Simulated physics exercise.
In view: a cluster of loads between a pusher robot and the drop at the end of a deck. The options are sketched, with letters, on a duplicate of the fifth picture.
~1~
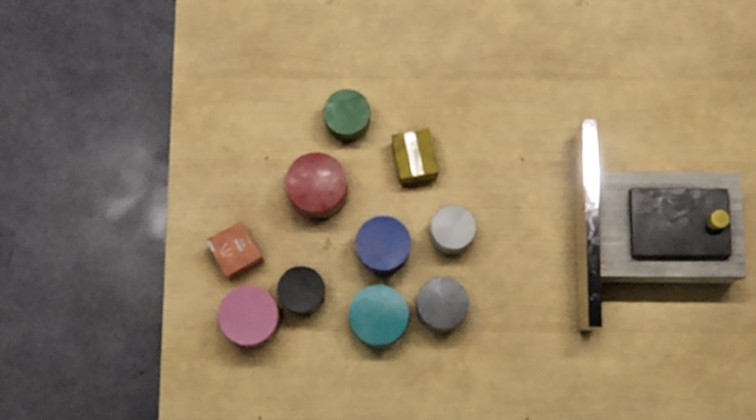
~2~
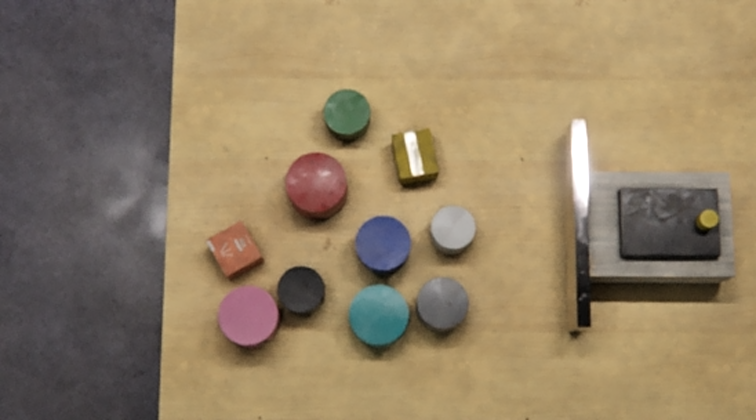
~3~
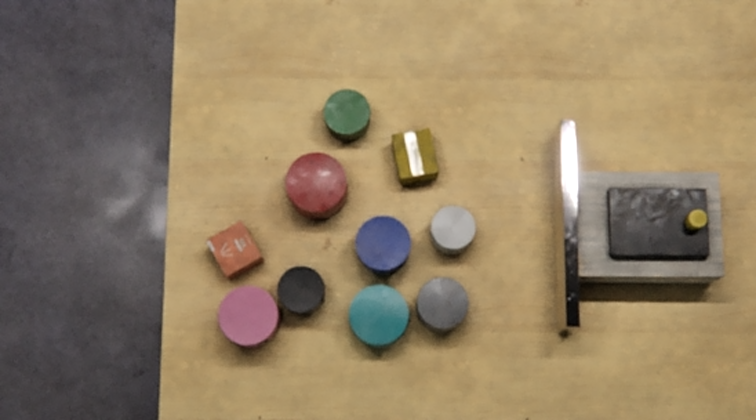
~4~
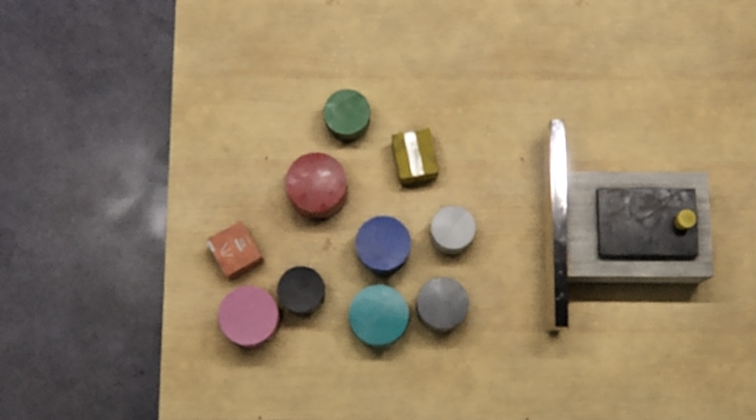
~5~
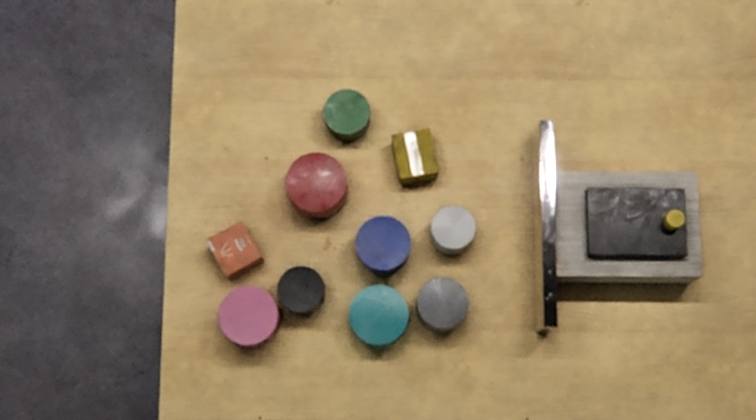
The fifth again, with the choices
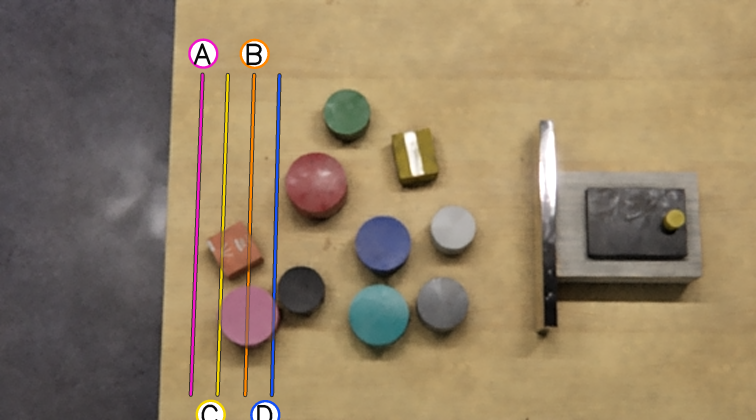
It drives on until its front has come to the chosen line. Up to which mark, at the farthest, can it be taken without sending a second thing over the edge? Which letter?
No second one falls up to B.
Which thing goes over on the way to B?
The orange box goes over.
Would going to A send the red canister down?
Yes.
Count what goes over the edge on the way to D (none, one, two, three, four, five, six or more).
In all, none.
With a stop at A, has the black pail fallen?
Yes.
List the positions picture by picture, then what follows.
In the first frame, white canister (452, 230); yellow parcel (415, 157); grey canister (442, 305).
In the second frame, robot (662, 222); turquoise canister (379, 316).
In the third frame, robot (650, 222); blue pail (383, 246).
In the fourth frame, robot (639, 222); black pail (302, 291).
In the fifth frame, robot (629, 222); red canister (317, 187); white canister (452, 230); yellow parcel (415, 157).
On the marked copy, A at (197, 230); B at (250, 231); C at (223, 230); D at (276, 231).
With B. Early on, robot (520, 222); turquoise canister (354, 320); grey canister (407, 303).
Further on, robot (412, 221); pink pail (222, 340); orange box (226, 251).
At the end, robot (330, 221); orange box over the edge; black pail (172, 299); one fallen.
As for the rest, A drops four; C drops three; D is within the limit but short.
